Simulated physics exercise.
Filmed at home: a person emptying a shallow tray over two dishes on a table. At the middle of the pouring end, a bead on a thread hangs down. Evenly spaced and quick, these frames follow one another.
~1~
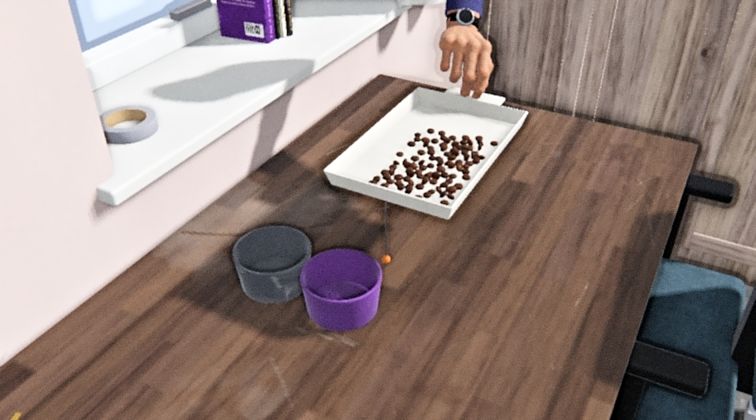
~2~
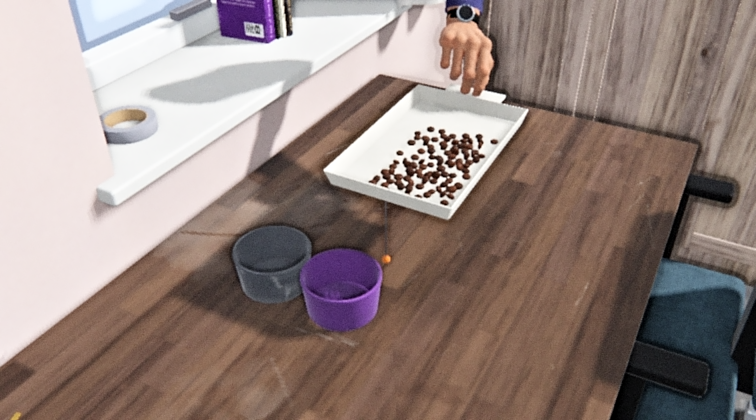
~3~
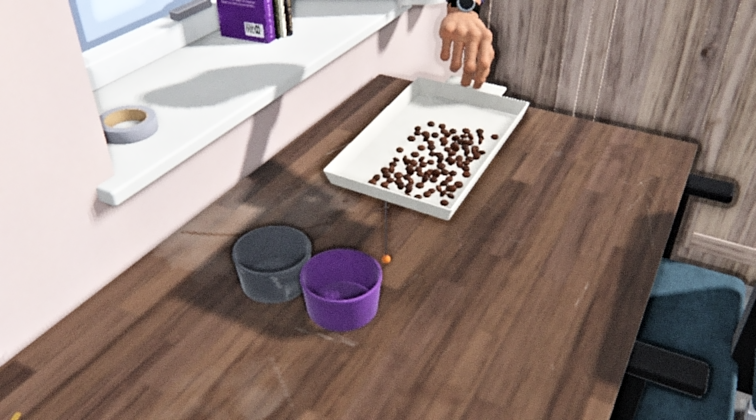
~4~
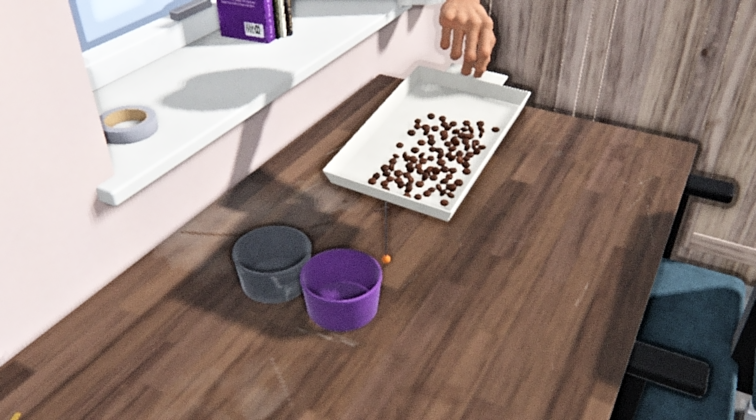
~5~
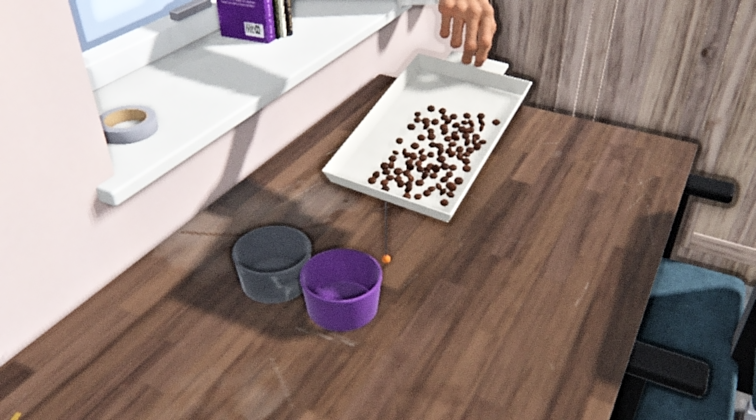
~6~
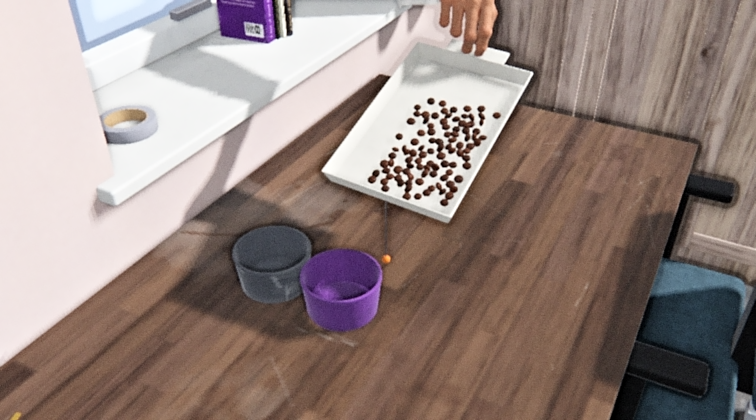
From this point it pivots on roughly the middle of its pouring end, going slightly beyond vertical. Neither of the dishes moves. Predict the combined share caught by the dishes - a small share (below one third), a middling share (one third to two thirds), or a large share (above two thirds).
A small share, below one third.
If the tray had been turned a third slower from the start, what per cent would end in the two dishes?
I'd say 10 percent or thereabouts.
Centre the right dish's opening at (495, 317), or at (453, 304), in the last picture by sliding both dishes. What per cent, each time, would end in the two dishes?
The first try gives 80 per cent, the second 90 per cent.
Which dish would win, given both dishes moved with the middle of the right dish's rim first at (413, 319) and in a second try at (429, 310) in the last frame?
The first time round it's the one placed on the right, and the next time it's the one placed on the right.
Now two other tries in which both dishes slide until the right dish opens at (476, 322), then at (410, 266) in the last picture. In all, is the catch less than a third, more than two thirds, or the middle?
Beyond two thirds, then under a third.
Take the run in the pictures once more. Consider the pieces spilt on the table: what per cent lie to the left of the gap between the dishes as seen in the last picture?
That would be roughly 0 per cent.
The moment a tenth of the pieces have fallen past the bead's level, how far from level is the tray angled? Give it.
A tilt of roughly 90°.
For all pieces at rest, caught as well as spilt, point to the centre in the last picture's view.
About (415, 341).
Soon, tray tipped steeply; nearly all on the tray; a stray few in the air.
A while on, tray tipped right over; about a third on the tray; a stray few in the right dish; about a third outside both; about a quarter in the air.
Towards the end, tray tipped past a quarter turn; a small part in the right dish; nearly all outside both.
Finally, tray tipped past a quarter turn; a small part in the right dish; none in the left dish; nearly all outside both.
